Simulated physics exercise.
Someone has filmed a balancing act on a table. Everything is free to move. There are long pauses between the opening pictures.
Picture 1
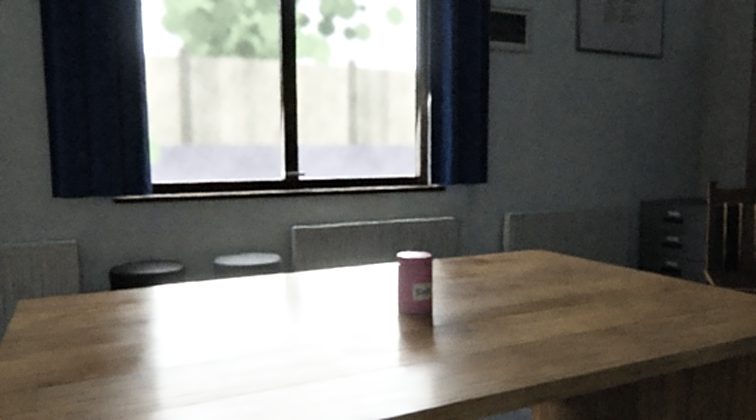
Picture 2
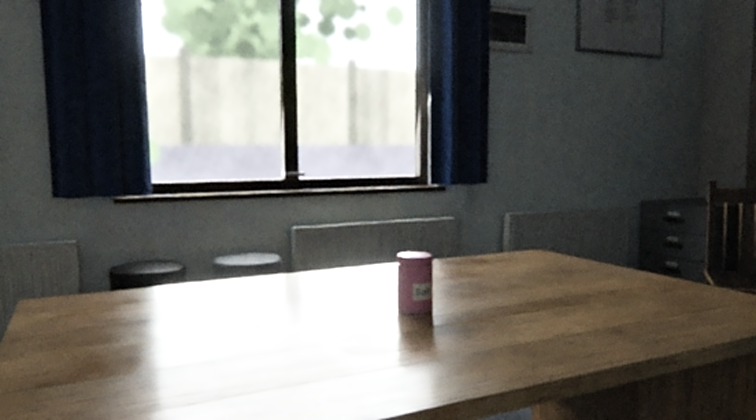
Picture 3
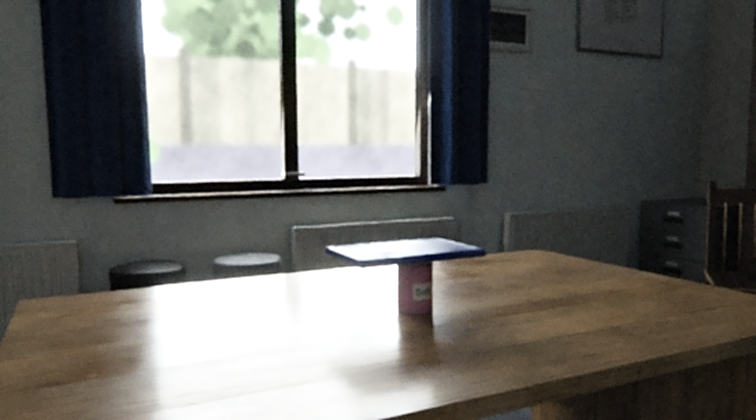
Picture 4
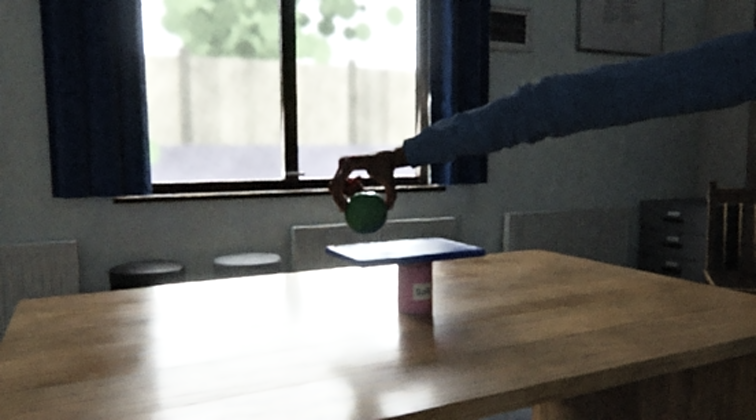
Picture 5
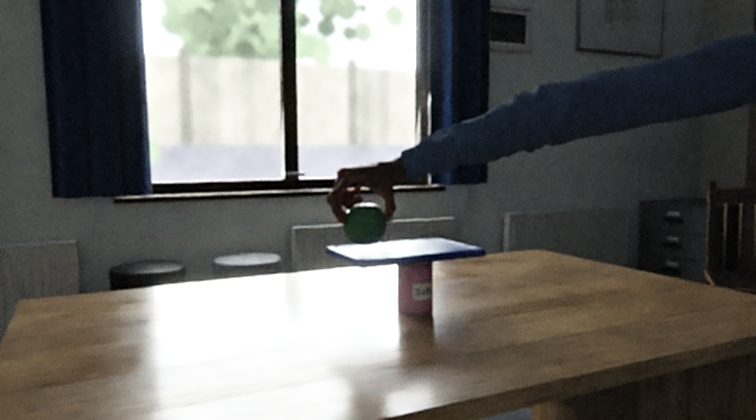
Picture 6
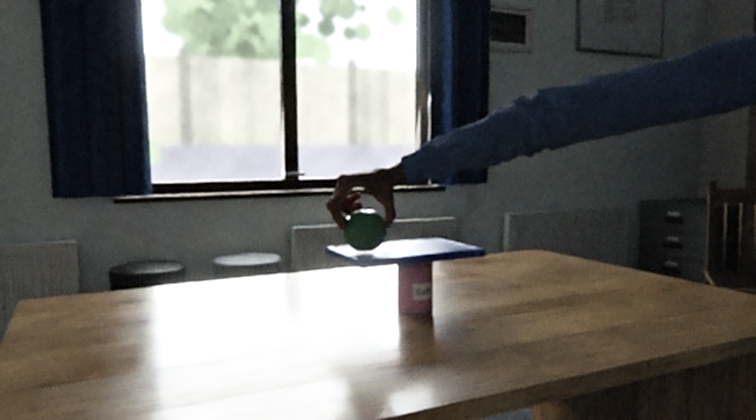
An arm in a blue sleeve reaches in from the right over a wooden table, seen from a fixed, slightly raised view in a dim room with a bright window and blue curtains. A pink jar stands near the table's middle, first alone, then with a flat blue-edged board across its top. The hand lowers a green apple slightly onto the board's left part and keeps hold of it.
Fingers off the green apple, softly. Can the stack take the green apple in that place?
Here the stack gives way.
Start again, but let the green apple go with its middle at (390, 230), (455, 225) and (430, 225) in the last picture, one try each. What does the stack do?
First try: It gives way; second try: It keeps its balance; third try: It stays up.
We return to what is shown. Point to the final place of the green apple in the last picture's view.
Near (339, 300).
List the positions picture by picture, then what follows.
The last thing is not in view yet; pink jar (415, 282), in the first frame.
The last thing is not in view yet; pink jar (415, 282), in the second frame.
The last thing is not in view yet; pink jar (415, 282), in the third frame.
Still above its spot; green apple (366, 213); pink jar (415, 282), in the fourth frame.
Still above its spot; green apple (365, 224); pink jar (415, 282), in the fifth frame.
In place under the hand; green apple (365, 231); pink jar (415, 282), in the sixth frame.
Then, 0.30 s after the last picture, green apple now fallen; blue lid tipped 50° from how it was.
Then, 0.50 s after the last picture, blue lid tipped 66° from how it was.
At rest, fallen, green apple; tipped over in the stack, blue lid; pink jar in place. Seen from the same camera at the end, green apple near (339, 301). The stack loses its balance.
